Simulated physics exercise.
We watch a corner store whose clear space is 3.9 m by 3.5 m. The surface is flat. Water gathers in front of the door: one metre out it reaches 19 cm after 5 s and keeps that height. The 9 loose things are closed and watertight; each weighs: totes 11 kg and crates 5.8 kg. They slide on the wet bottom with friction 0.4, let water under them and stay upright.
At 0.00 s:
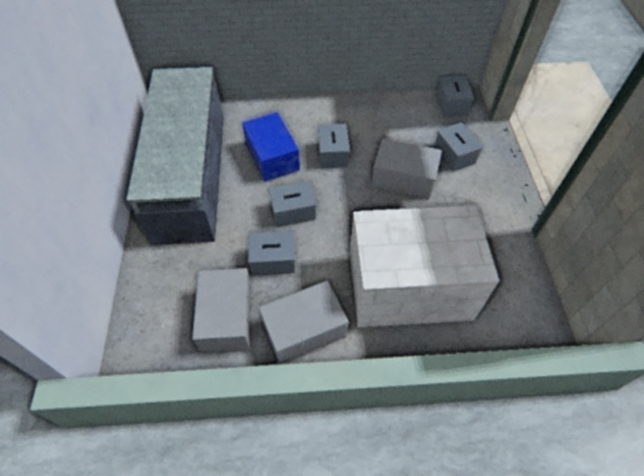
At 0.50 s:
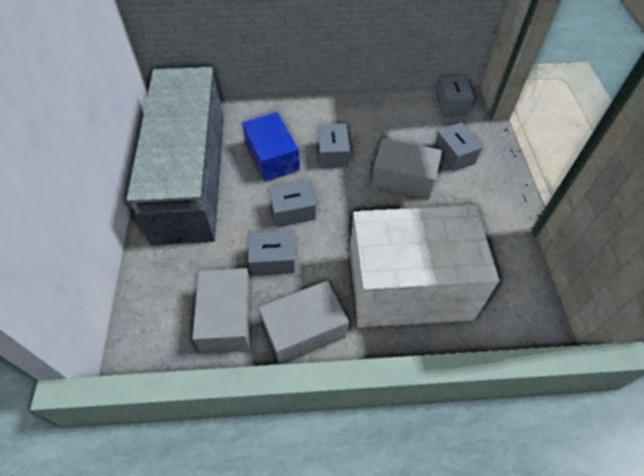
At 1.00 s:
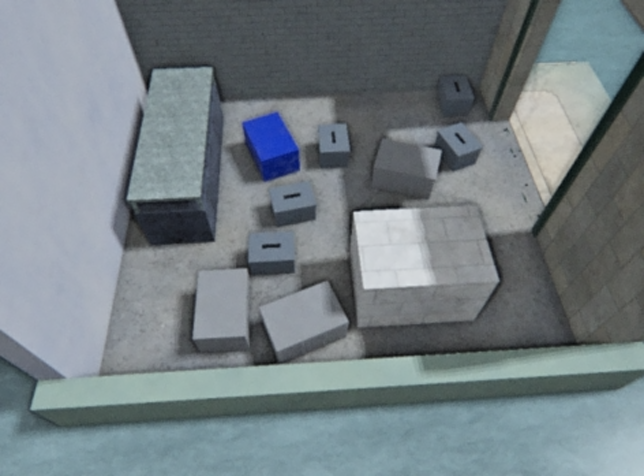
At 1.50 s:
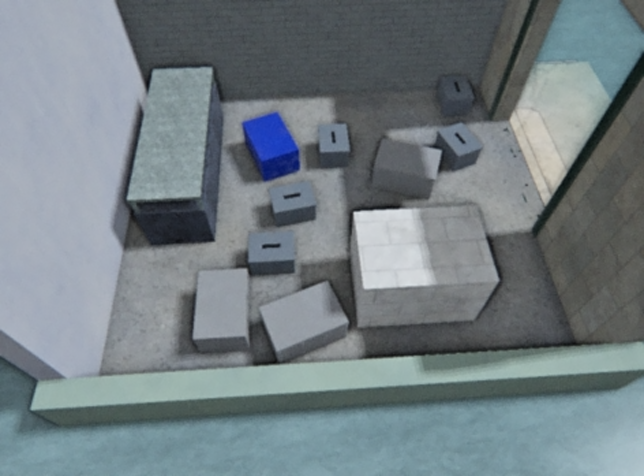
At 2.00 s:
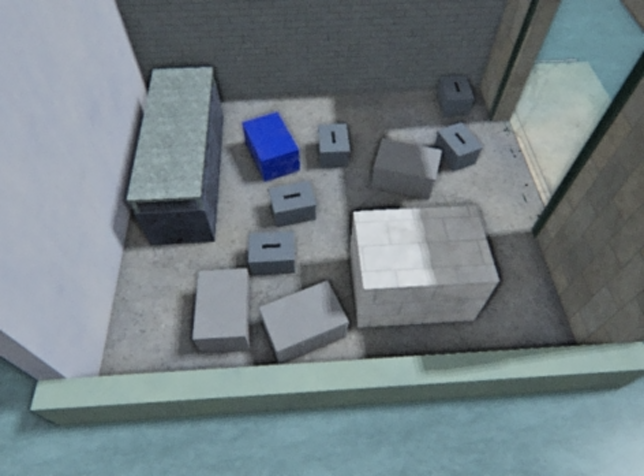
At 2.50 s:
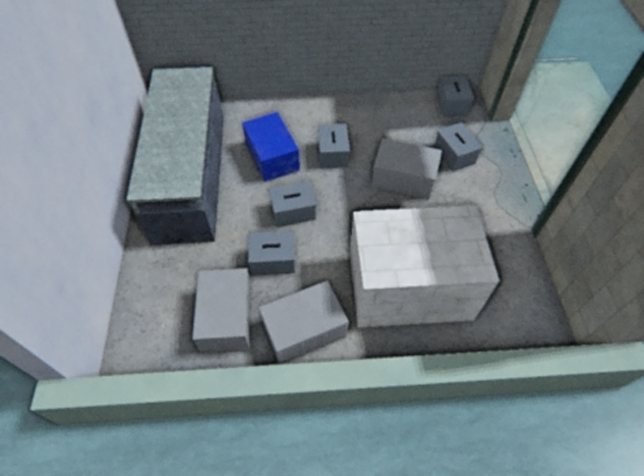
A large pale block sat among smaller gray boxes and one blue crate in a walled room, and none of them moved while water spread outside and crept in through the doorway at right.
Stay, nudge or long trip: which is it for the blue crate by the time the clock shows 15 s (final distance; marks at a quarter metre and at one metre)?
Blue crate moves a short way.
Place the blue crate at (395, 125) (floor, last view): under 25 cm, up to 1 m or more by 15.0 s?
It travels far.
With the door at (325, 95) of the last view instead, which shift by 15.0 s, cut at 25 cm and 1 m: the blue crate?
In that case the blue crate ends far away.
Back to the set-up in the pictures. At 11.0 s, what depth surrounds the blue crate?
Roughly 13 cm.
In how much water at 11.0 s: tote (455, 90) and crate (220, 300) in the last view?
About 9 and 14 cm.
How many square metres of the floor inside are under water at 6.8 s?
About 10.0 m2.
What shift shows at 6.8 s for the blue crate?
About 30 cm.
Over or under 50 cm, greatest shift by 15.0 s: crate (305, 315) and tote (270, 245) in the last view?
In that order: Short of it, past it.
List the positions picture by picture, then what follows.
The blue crate at (270, 136), on the bottom; 0.0 m2 under water; 0 of 9 have shifted, in the first picture.
The blue crate at (270, 136), on the bottom; water covers 0.0 m2; 0 of 9 have shifted, in the second picture.
The blue crate at (270, 136), on the bottom; water covers 0.0 m2; 0 of 9 have shifted, in the third picture.
The blue crate at (270, 136) rests on the ground; water covers 0.0 m2; 0 of 9 have shifted, in the fourth picture.
The blue crate at (270, 136) rests on the ground; water covers 0.0 m2; 0 of 9 have shifted, in the fifth picture.
The blue crate at (270, 136) rests on the ground; 0.2 m2 under water; 0 of 9 have shifted, in the sixth picture.
After 3.5 s the blue crate is near (270, 136), 0.0 m from its start, aground; 0 afloat.
After 6.8 s the blue crate is near (249, 118), 0.3 m from its start, afloat; 2 afloat.
After 11.0 s the blue crate is near (237, 86), 0.7 m from its start, afloat; 9 afloat.
After 15.0 s the blue crate is near (236, 81), 0.7 m from its start, afloat; 9 afloat.
